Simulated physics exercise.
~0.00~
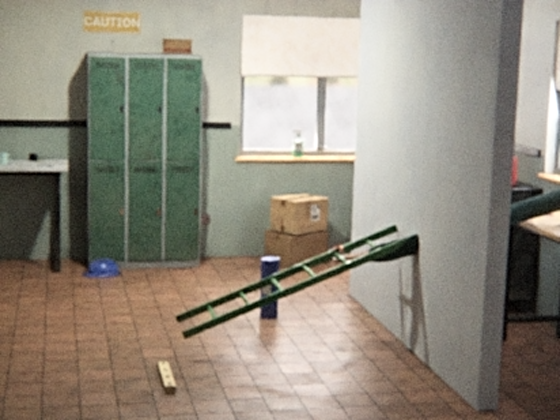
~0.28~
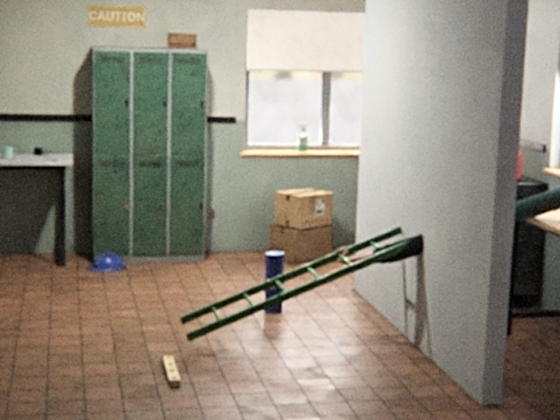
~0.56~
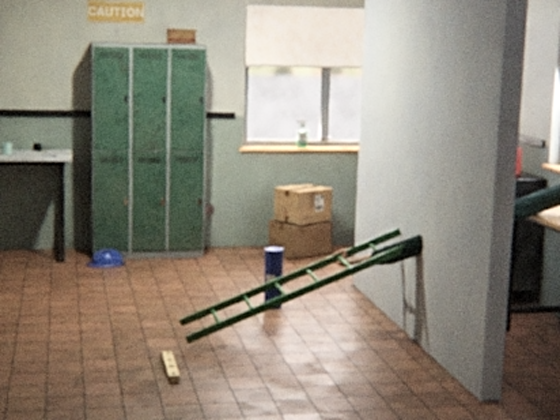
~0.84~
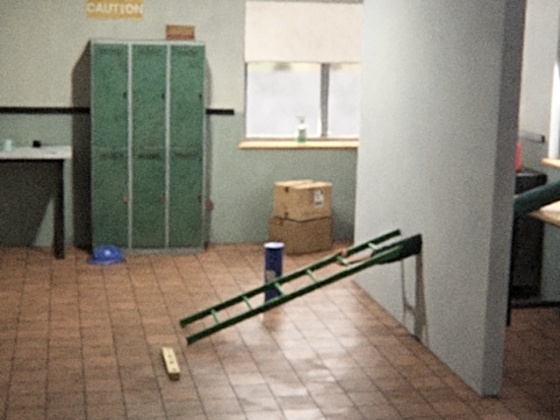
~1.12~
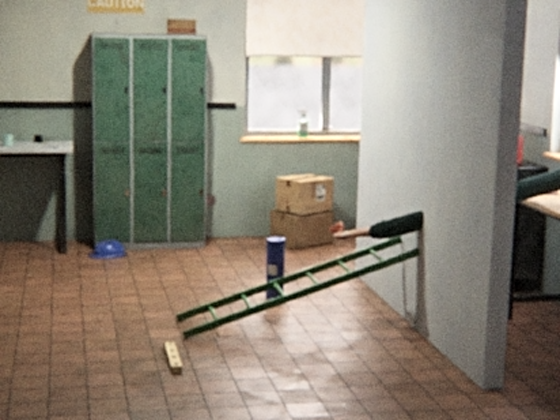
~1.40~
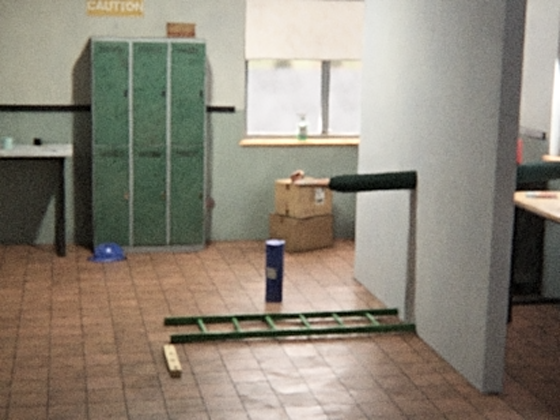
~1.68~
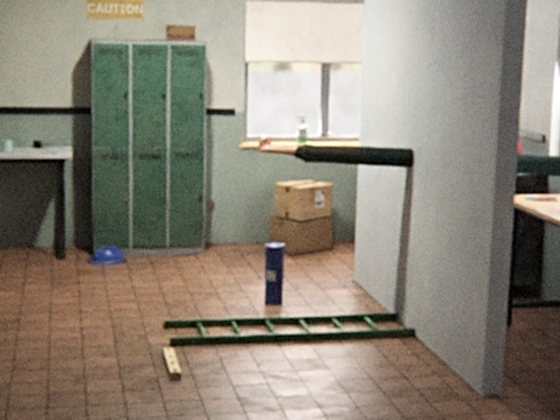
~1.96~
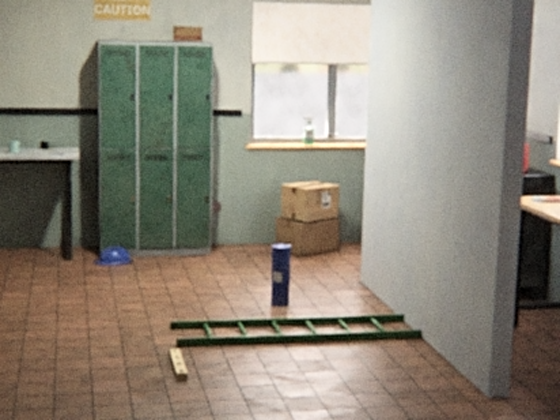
Green ladder held at a slant by a hand reaching past a grey partition, then released, dropping flat onto the tiled floor.
